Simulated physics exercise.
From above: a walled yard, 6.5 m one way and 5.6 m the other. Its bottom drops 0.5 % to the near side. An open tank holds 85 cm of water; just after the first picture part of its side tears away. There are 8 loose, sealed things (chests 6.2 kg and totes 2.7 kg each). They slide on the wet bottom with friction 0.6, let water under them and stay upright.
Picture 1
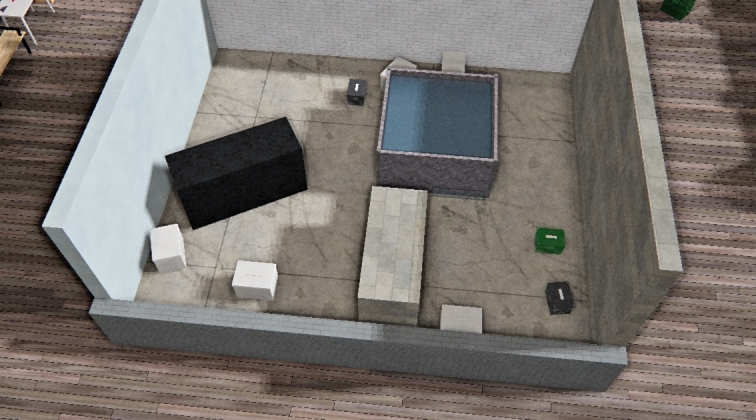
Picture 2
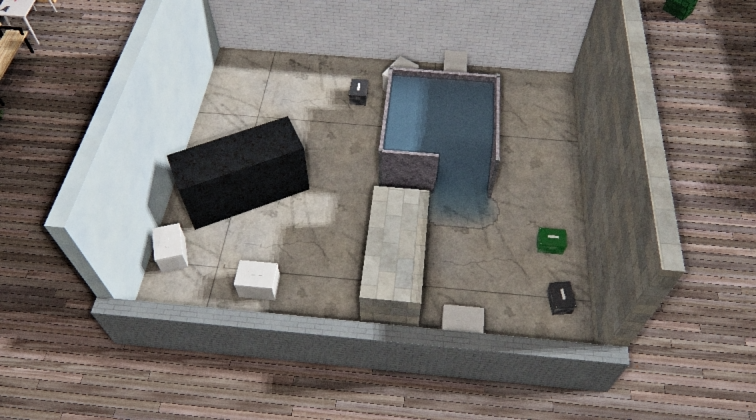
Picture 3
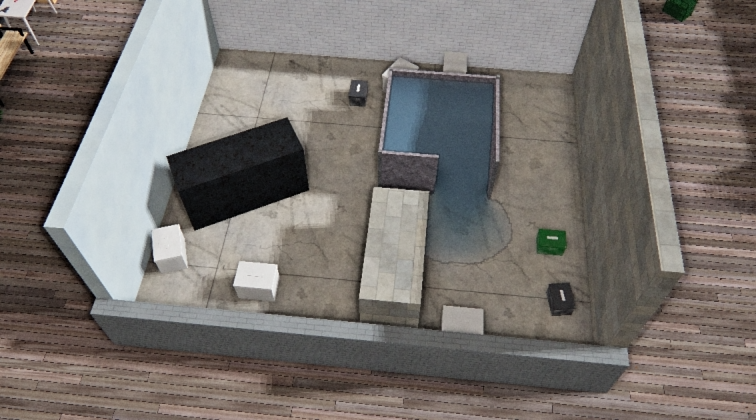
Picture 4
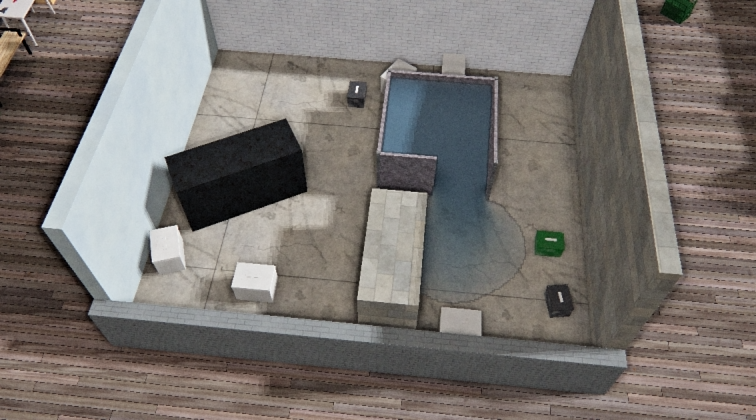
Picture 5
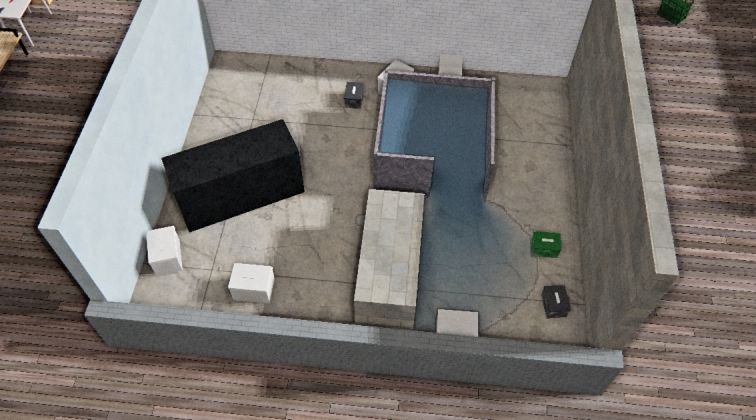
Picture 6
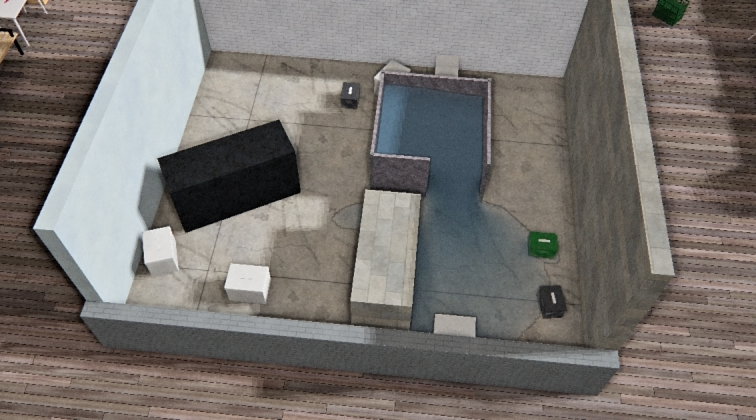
Water poured out through a gap that opened in the near side of a raised tank in a walled yard, then spread across the floor beside a pale block and reached the near wall.
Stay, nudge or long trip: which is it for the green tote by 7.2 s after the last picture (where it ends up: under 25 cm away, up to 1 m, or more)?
Green tote travels far.
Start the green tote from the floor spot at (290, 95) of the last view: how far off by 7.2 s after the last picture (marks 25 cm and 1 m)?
It moves a short way.
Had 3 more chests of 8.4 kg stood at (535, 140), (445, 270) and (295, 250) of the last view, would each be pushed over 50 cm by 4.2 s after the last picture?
In turn: Over, more, under.
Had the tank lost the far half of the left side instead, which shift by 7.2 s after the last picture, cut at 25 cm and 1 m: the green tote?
In that case the green tote barely shifts.
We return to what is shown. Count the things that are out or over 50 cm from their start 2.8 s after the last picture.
I count 4.
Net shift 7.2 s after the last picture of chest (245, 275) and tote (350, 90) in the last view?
In turn: 60 cm, 150 cm.
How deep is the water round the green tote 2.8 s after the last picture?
Roughly 4 cm.
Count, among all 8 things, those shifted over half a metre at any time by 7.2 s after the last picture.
That makes 7.
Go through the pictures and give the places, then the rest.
In the first picture, the green tote at (551, 237), on the bottom; 2.9 m2 under water; 0 of 8 have shifted.
In the second picture, the green tote at (553, 237), on the bottom; 3.5 m2 under water; 0 of 8 have shifted.
In the third picture, the green tote at (553, 238), on the bottom; 4.4 m2 under water; 0 of 8 have shifted.
In the fourth picture, the green tote at (551, 240) rests on the ground; 5.4 m2 under water; 0 of 8 have shifted.
In the fifth picture, the green tote at (548, 240), on the bottom; water covers 6.5 m2; 0 of 8 have shifted.
In the sixth picture, the green tote at (544, 241) rests on the ground; water covers 7.7 m2; 1 of 8 have shifted.
Then, 0.9 s after the last picture the green tote is near (567, 240), 0.4 m from its start, afloat; 3 afloat.
Then, 2.8 s after the last picture the green tote is near (498, 109), 2.7 m from its start, afloat; 5 afloat.
Then, 4.8 s after the last picture the green tote is near (412, 72), 4.0 m from its start, afloat; 5 afloat.
Then, 7.2 s after the last picture the green tote is near (233, 57), 6.4 m from its start, afloat; 8 afloat.
